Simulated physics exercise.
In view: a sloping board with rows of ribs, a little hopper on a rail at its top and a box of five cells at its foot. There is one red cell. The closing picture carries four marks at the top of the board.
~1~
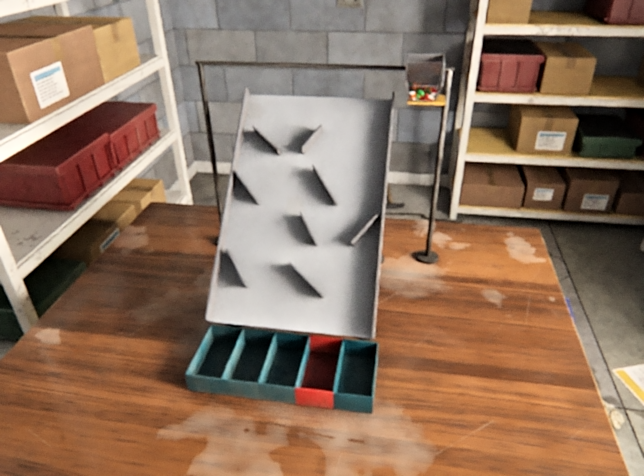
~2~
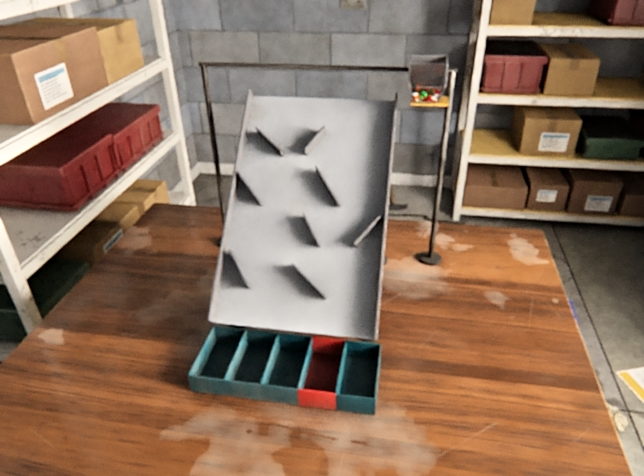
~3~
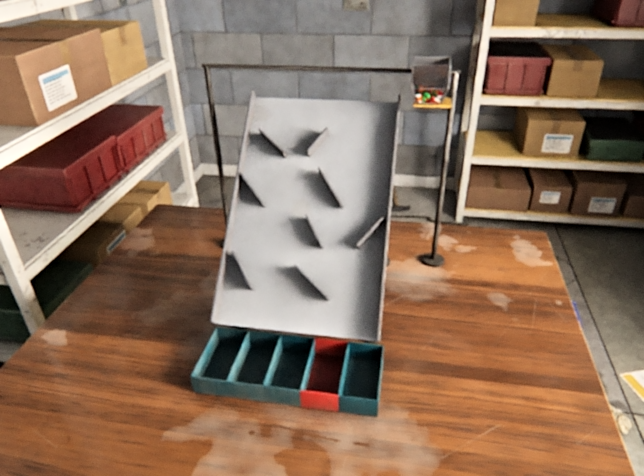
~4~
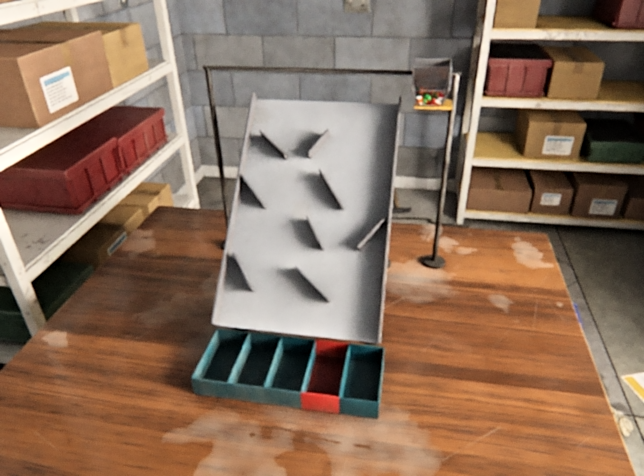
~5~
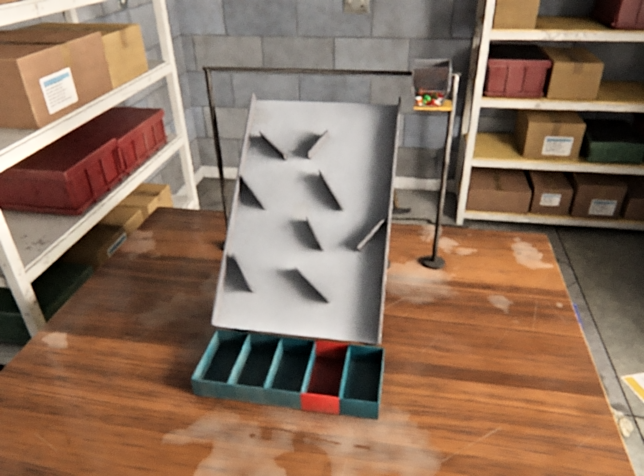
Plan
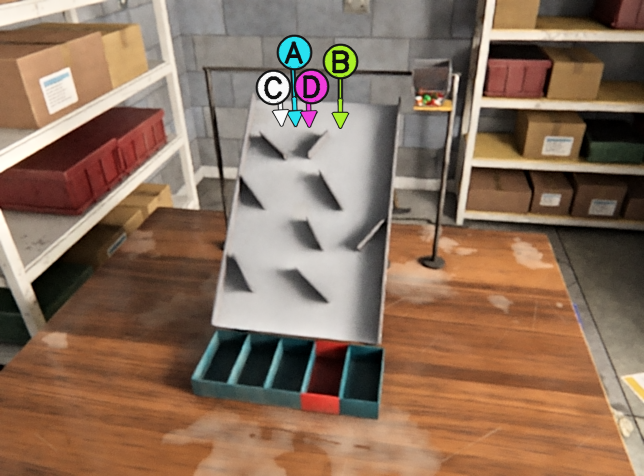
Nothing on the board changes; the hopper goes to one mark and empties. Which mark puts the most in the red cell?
B is best.
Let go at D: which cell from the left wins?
The second from the left.
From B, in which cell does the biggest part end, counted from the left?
The fourth from the left.
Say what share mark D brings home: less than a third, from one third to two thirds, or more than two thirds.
Mark D gives less than a third.
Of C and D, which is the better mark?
Here it is mark C.
On the marked copy, mark A meets the board at (295, 120); mark B meets the board at (340, 122); mark C meets the board at (281, 120); mark D meets the board at (309, 121).
For mark A, a stray few in the red cell, most in other cells, a small part held on the board, a small part outside the box.
For mark B, about half in the red cell, about a third in other cells, a stray few held on the board, a stray few outside the box.
For mark C, a small part in the red cell, about two thirds in other cells, about a quarter held on the board, a stray few outside the box.
For mark D, none in the red cell, most in other cells, a stray few held on the board, a small part outside the box.
